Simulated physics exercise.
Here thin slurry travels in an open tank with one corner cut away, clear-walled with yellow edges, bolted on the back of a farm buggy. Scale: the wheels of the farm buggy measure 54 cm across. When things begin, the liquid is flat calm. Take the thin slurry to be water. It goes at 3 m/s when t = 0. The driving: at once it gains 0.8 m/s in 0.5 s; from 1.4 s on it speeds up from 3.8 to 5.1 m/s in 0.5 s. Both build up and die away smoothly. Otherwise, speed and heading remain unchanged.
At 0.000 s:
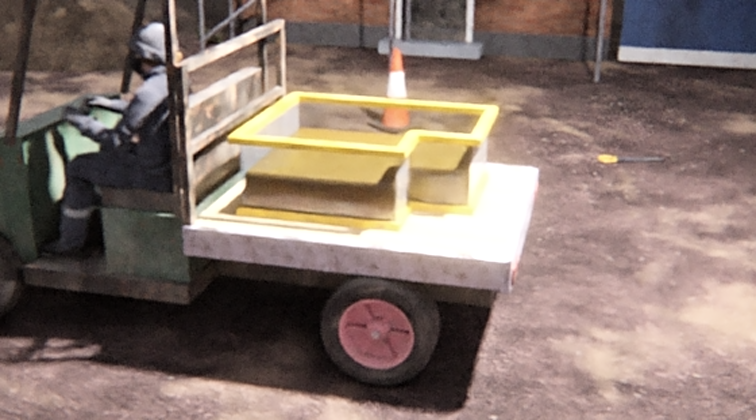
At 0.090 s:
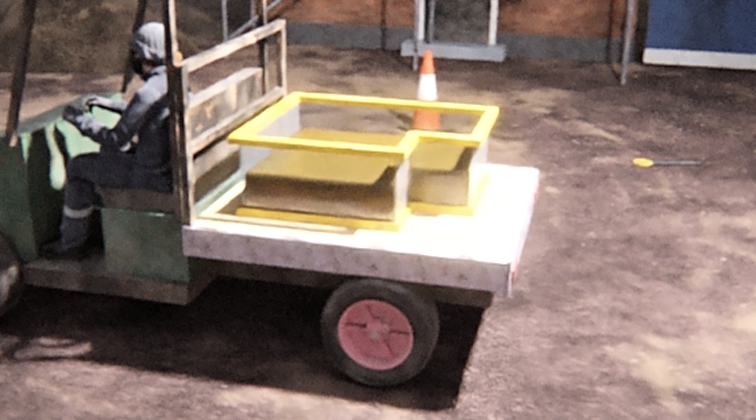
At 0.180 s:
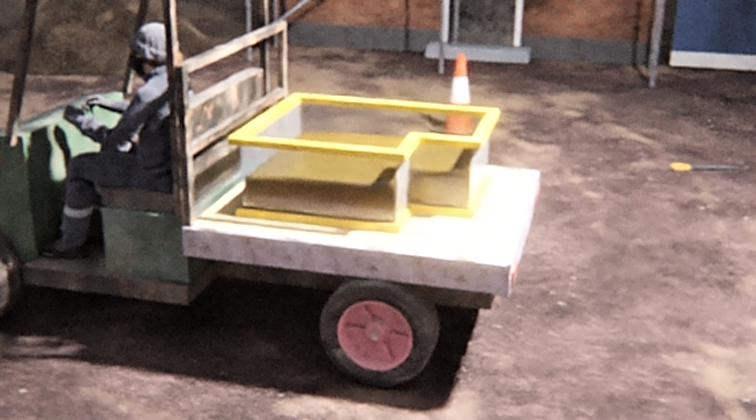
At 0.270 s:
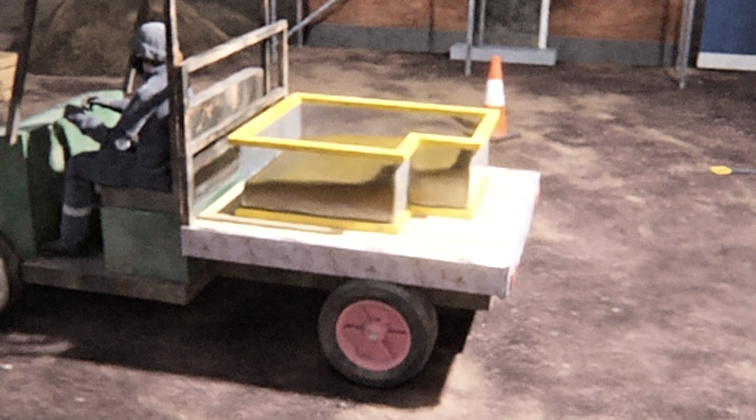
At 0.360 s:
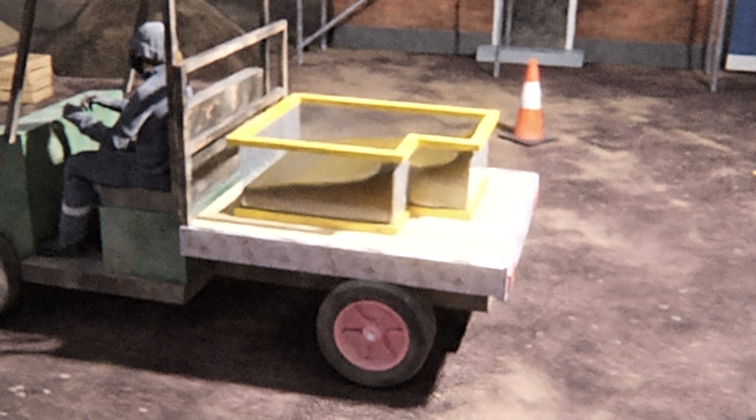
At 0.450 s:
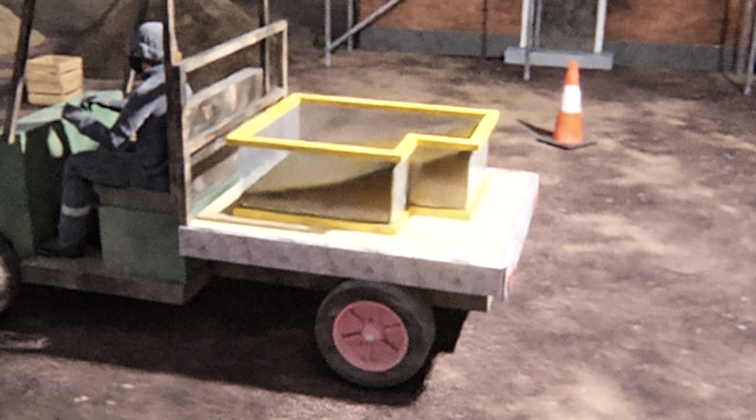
A driver in grey overalls sits at the left of a green farm buggy, seen from the side and slightly above in a dirt yard. Behind, a yellow-edged clear tank of murky water rests on the pale flatbed, above a red-hubbed wheel. The camera keeps pace as the buggy moves left, an orange-and-white cone slides right behind it, and the flat water gradually climbs toward the tank's right end.
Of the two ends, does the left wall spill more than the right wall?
Watch it, more will pour over on the right in this view.
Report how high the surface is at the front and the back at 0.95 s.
About 14 cm at the front, 24 cm at the back.
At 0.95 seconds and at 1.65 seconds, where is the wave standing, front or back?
Towards the aft, and after that towards the fore.
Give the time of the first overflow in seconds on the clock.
Roughly 2.2 seconds.
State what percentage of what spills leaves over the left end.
Roughly 20 in a hundred.
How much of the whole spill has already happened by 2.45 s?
By then about 60 per cent is out.
By 0.95 s front 14 cm, middle 17 cm, back 25 cm above the floor; no loss so far.
By 1.65 s front 17 cm, middle 22 cm, back 13 cm above the floor; no loss so far.
By 2.45 s front 14 cm, middle 17 cm, back 23 cm above the floor; the loss stands at 6 per cent, over the right end, a little elsewhere.
By 4.89 s the loss stands at 10 per cent, over the right end, a little elsewhere; the left end has passed 1 per cent and the right end 6.
